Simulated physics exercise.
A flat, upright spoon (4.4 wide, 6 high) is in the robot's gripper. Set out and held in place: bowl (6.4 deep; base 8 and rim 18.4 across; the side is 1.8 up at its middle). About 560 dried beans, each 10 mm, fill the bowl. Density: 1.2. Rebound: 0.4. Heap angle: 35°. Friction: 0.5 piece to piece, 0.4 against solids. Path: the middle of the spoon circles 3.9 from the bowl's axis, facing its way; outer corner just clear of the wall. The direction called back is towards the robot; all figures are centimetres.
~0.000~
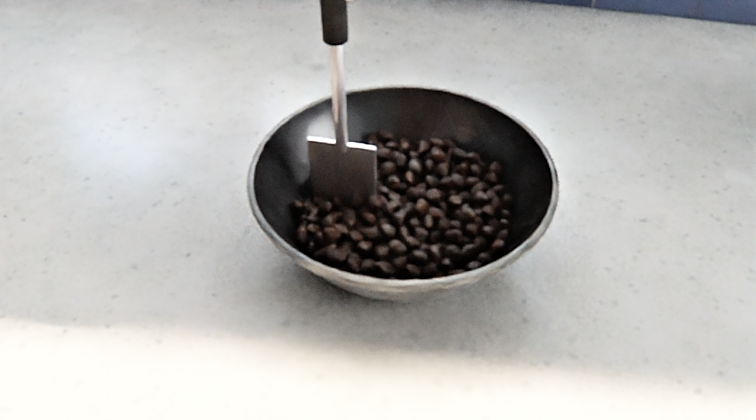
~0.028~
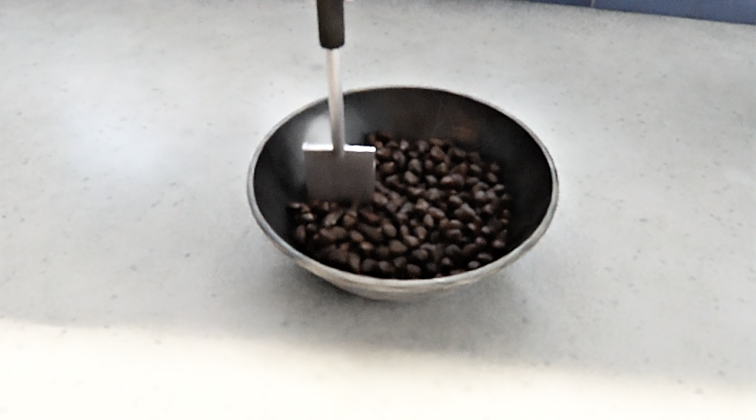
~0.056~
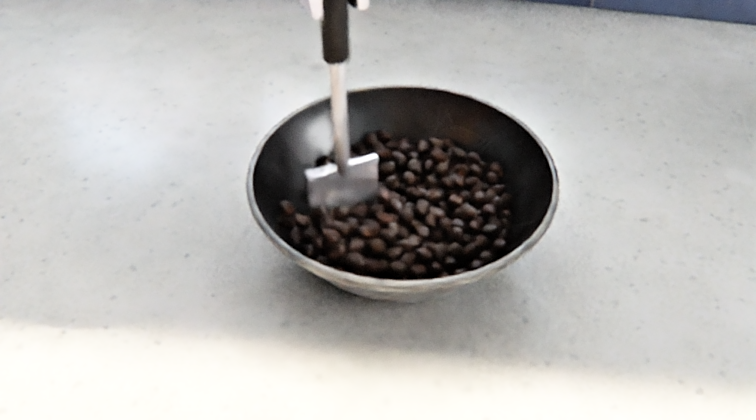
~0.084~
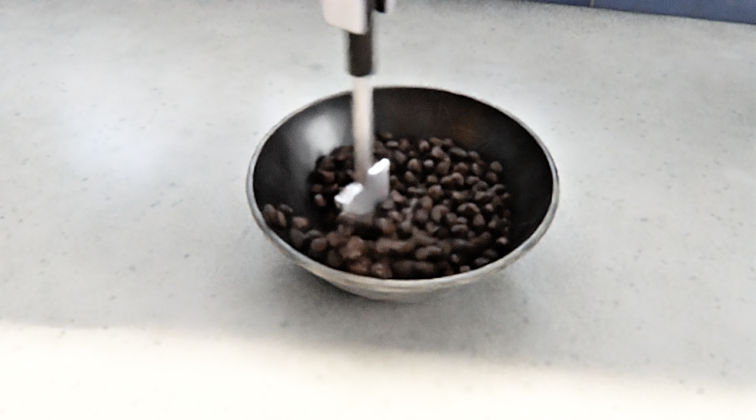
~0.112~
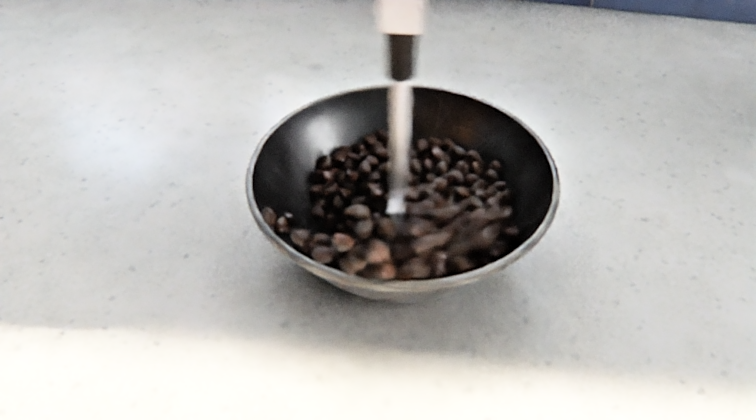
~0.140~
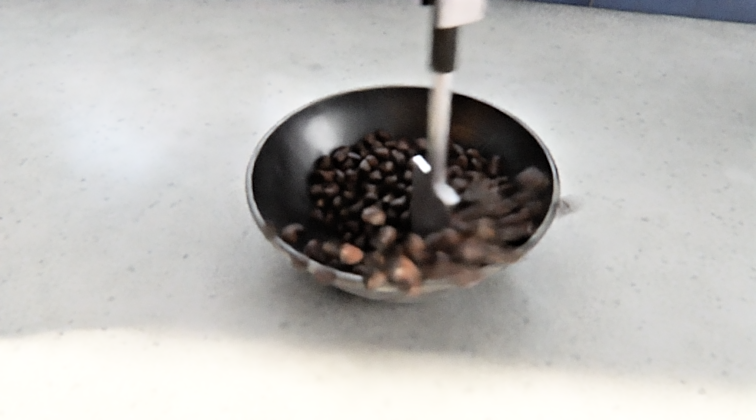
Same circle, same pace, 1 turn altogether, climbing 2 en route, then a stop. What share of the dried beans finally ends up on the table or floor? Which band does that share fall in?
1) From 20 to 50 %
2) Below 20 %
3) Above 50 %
1, from 20 to 50 %.
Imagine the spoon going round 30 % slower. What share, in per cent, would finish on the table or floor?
In that case some 15 per cent.
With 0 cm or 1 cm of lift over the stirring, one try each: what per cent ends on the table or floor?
Near 40 in a hundred, then 35 in a hundred.
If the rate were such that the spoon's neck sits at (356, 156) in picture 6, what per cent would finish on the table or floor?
Some 5 %.
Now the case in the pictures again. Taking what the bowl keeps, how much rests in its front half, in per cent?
About 50 per cent.
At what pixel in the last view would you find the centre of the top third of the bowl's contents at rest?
Roughly pixel (375, 204).
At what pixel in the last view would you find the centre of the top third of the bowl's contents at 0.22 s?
(478, 148), roughly.
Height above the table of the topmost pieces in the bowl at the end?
I'd say close to 5.5 centimetres.
By 0.22 s, 213° round, highest piece 13 above the table; 493 in the bowl, 71 in flight or on the tool.
By 0.29 s, 297° round, highest piece 11 above the table; 444 in the bowl, 39 on the table or floor, 81 in flight or on the tool.
By 0.53 s, 0° round, highest piece 6 above the table; 401 in the bowl, 163 on the table or floor.
By 1.23 s, 0° round, highest piece 5 above the table; 401 in the bowl, 163 on the table or floor.
Final count, 401 in the bowl, 163 on the table or floor. That is 29 % on the table or floor.
